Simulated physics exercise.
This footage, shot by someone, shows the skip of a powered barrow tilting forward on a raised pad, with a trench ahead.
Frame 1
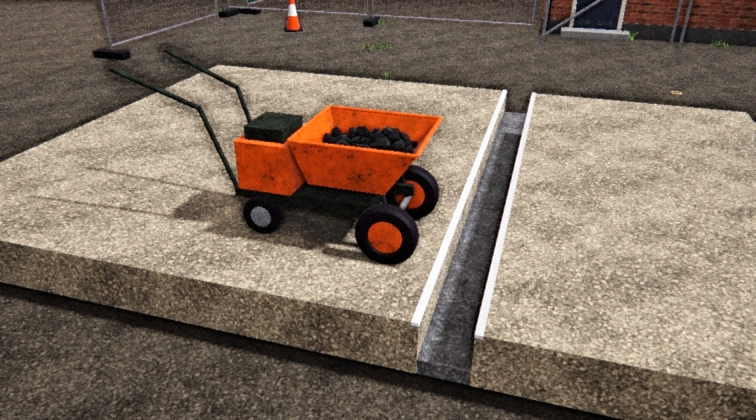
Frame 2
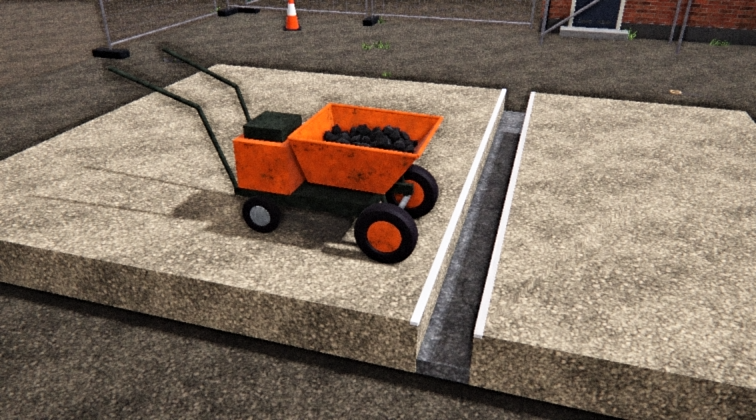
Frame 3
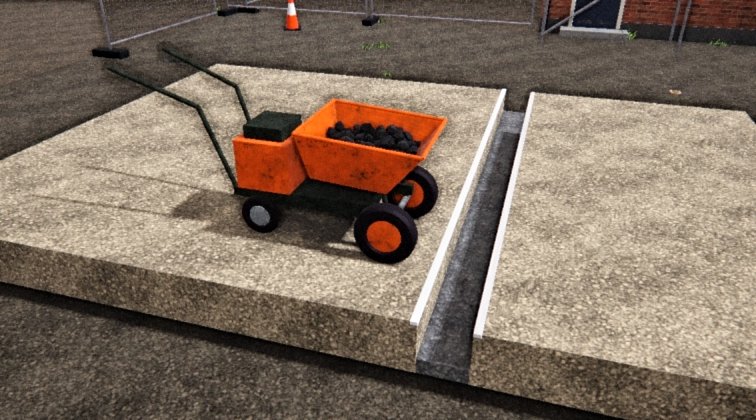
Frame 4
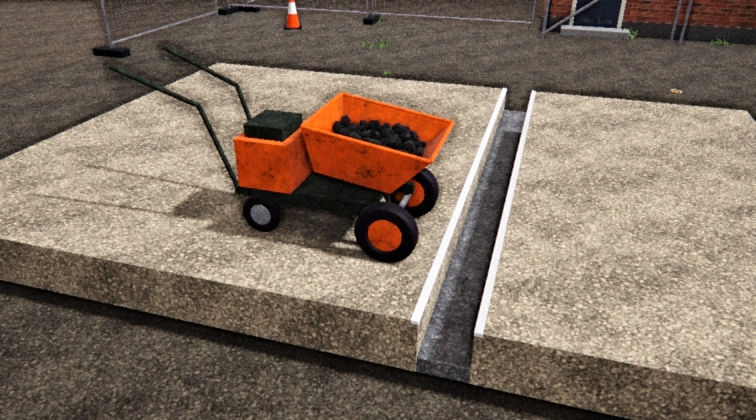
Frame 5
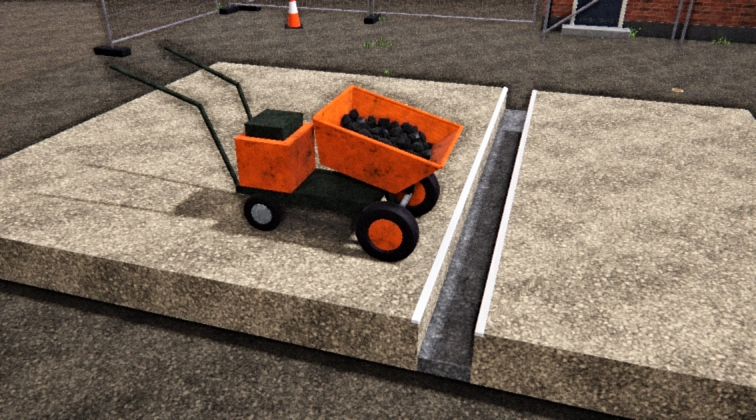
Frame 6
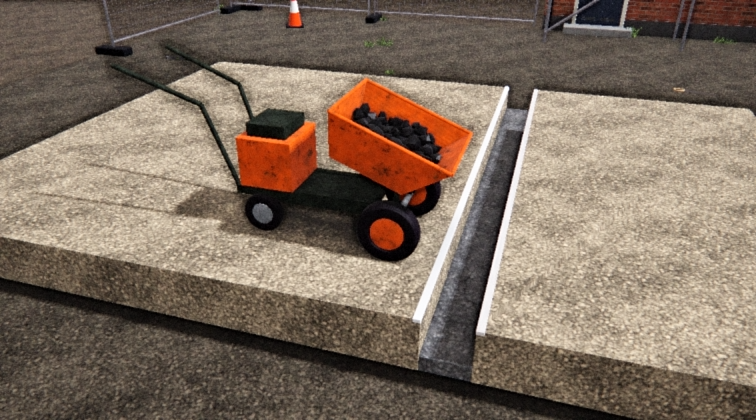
At the start, an orange powered barrow stands on a raised pad, its skip of dark lumps sitting level beside a narrow, white-edged trench. The skip tips forward slightly, then more steeply toward the trench, opening a gap behind it while the wheels stay put and the lumps remain inside.
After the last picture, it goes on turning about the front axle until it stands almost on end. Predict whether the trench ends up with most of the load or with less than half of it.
Most of the load will not go into the trench.
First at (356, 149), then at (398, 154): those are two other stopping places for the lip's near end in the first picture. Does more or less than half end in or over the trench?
The first place leaves the greater portion between the edges, the second place the greater portion.
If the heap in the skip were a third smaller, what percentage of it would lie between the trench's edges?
It comes to some 20 per cent.
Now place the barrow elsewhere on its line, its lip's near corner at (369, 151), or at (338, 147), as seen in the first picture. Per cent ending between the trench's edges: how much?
100 %, then 50 %.
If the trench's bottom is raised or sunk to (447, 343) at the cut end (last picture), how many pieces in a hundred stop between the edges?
I'd put it at some 30 in a hundred.
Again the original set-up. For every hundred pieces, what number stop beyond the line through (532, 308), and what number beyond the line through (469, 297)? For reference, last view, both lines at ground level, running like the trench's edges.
Some 20 and some 70 per cent, respectively.
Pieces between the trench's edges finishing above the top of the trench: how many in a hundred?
My figure is near 5 per cent.
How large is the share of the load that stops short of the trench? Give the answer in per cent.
Estimate: Some 0 percent.
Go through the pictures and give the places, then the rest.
In the first frame, lip of the skip (416, 157), level; top of the load (375, 150), lumps of coal; first edge of the trench (427, 292); far edge (486, 303), the trench under half as wide as the skip, and about as deep as wide.
In the second frame, lip of the skip (417, 157), tipped barely; top of the load (375, 148).
In the third frame, lip of the skip (422, 159), tipped barely; top of the load (360, 138).
In the fourth frame, lip of the skip (431, 162), tipped a little; top of the load (367, 135).
In the fifth frame, lip of the skip (441, 168), tipped clearly; top of the load (361, 134).
In the sixth frame, lip of the skip (452, 175), tipped clearly; top of the load (364, 125); first edge of the trench (428, 289); far edge (488, 300).
Just after the last frame, skip tipped steeply; every one in the skip.
A moment on, skip tipped right over; the larger part in the skip; roughly a quarter beyond it.
Further on, skip tipped right over; roughly a quarter in the skip; roughly a quarter in or heaped over the trench; roughly half beyond it.
When it is over, skip tipped right over; roughly a quarter in the skip; roughly a quarter in or heaped over the trench; roughly half beyond it.
